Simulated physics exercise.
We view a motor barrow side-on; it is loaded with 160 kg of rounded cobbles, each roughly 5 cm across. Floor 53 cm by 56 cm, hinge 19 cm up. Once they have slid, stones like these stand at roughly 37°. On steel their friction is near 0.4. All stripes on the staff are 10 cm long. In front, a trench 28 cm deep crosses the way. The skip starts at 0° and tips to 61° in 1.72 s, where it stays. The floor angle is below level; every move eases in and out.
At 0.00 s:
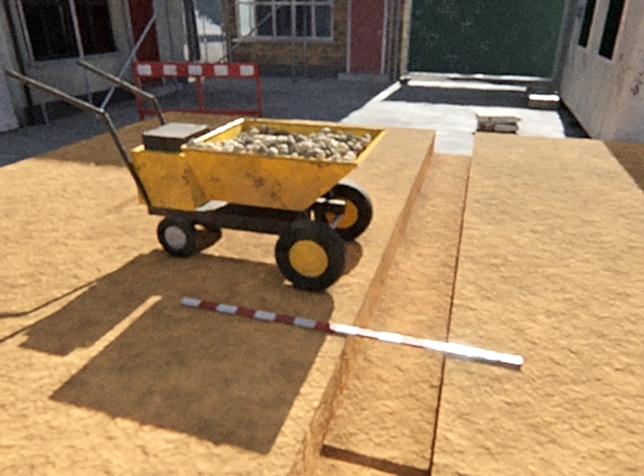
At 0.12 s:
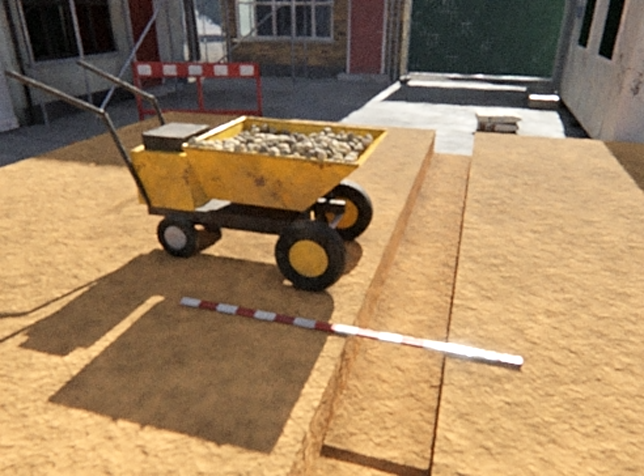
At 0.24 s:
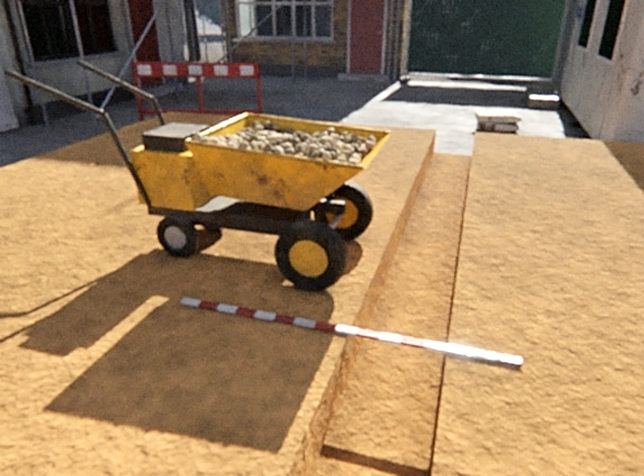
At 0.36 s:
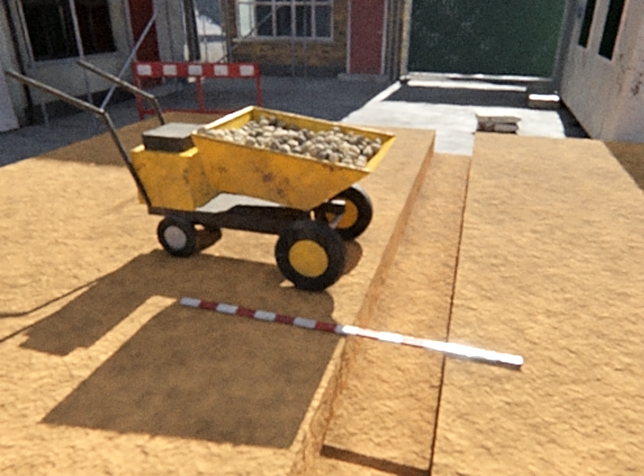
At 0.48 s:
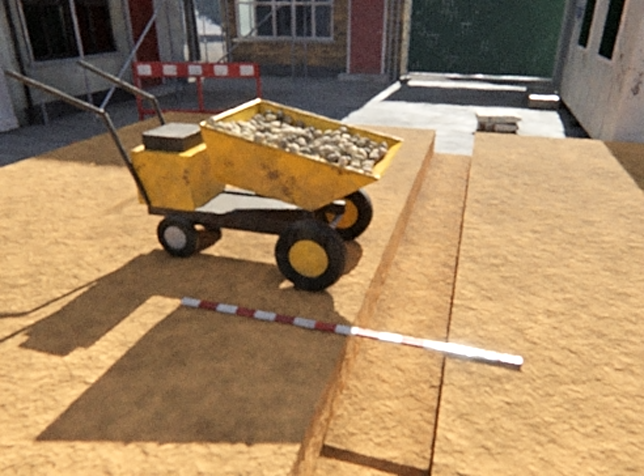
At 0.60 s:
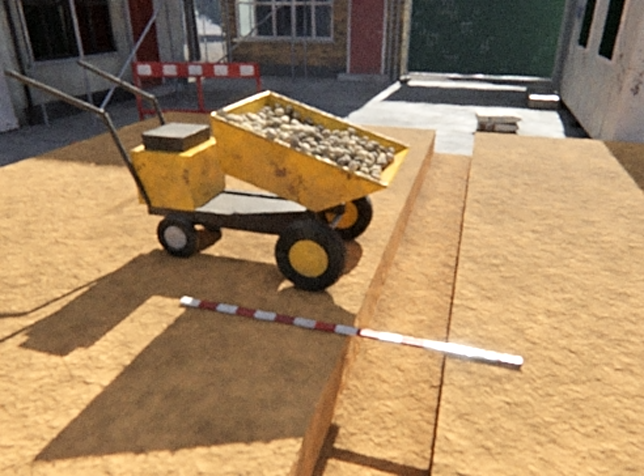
In a sunlit yard with a brick building and a dark green door behind, a fixed camera looks slightly down across sandy ground. A yellow motor barrow loaded with pale rounded cobbles stands left of centre, beside a trench crossed by a striped staff, with a red-and-white barrier behind. The skip tilts gradually forward to the right, its back rising, while the wheels stay still.
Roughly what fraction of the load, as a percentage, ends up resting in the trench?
Roughly 58 per cent of the load.
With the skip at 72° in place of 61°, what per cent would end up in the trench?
Roughly 55% would end there.
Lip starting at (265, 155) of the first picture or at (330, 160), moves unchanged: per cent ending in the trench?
Estimates: 90 % then 90 %.
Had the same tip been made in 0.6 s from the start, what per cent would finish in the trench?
It'd be some 40 per cent.
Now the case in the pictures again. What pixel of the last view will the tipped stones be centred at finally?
About (446, 302).
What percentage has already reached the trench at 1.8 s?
15 per cent, give or take.
After 1.3 s the floor is at 51°; 100 % in the skip; the foremost stones are at (429, 215).
After 1.8 s the floor is at 61°; 60 % in the skip, 17 % in the trench, 22 % past the trench; the foremost stones are at (526, 289).
After 2.2 s the floor is at 61°; 30 % in the skip, 29 % in the trench, 40 % past the trench; the foremost stones are at (606, 312).
After 4.1 s the floor is at 61°; 0 % in the skip, 58 % in the trench, 42 % past the trench; the foremost stones are past the picture's edge.
